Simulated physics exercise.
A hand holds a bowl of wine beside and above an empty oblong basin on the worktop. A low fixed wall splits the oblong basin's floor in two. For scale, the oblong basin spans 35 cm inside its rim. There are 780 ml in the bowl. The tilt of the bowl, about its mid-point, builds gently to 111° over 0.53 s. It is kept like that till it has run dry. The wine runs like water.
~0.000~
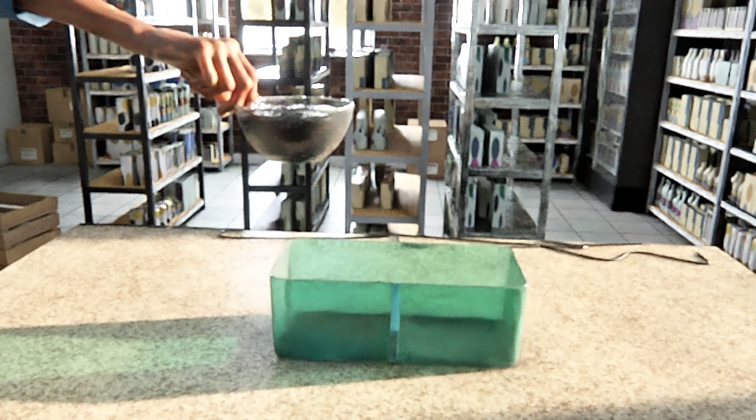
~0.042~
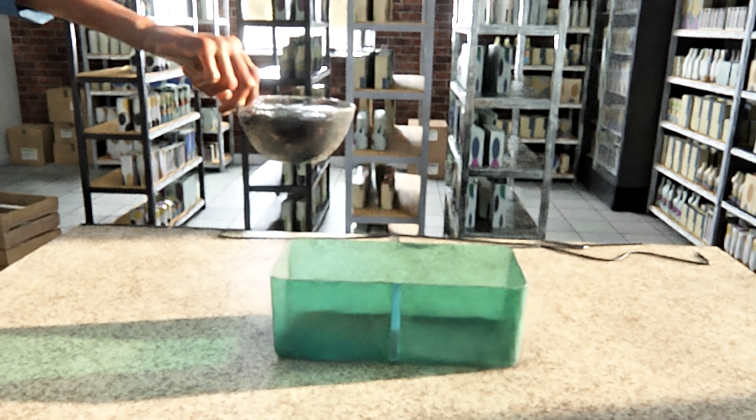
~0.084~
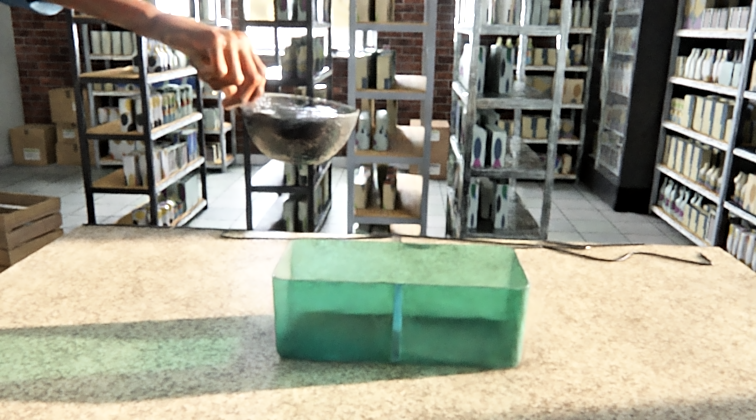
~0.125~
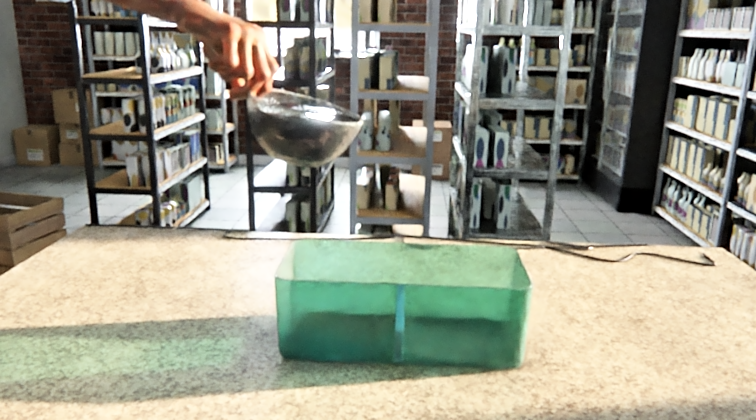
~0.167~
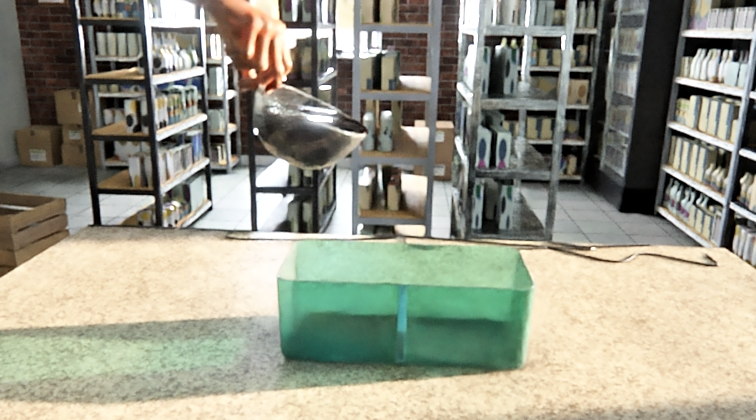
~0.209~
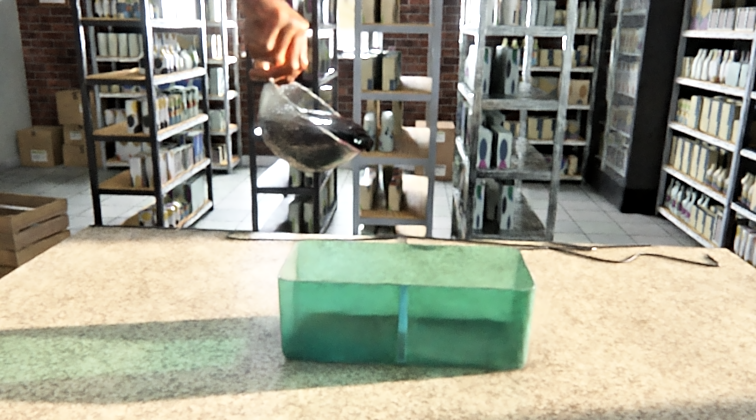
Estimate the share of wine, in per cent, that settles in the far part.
The far part has some 40 per cent.
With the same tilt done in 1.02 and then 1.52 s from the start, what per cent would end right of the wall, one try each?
In turn about 65 and 65 per cent.
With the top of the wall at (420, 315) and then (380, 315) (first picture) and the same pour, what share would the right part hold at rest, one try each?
First 20, then 60 per cent.
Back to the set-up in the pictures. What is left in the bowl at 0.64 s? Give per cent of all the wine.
Some 0 per cent.
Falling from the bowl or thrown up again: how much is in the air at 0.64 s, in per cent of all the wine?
Some 5 per cent.
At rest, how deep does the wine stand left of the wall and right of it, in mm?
Some 16 mm on the left and 12 mm on the right.
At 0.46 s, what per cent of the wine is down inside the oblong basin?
About 42 per cent.
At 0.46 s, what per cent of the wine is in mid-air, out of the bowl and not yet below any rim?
About 52 per cent.
By 0.46 s the tilt is 106° and 6 per cent is still to pour, 16 is left of the wall and 26 right of it.
By 0.64 s the tilt is 111° and 0 per cent is still to pour, 56 is left of the wall and 39 right of it.
By 0.82 s the tilt is 111° and 0 per cent is still to pour, 51 is left of the wall and 39 right of it.
By 1.03 s the tilt is 111° and 0 per cent is still to pour, 53 is left of the wall and 40 right of it.
At rest 53 per cent lies left of the wall, 40 right of it and 7 outside.
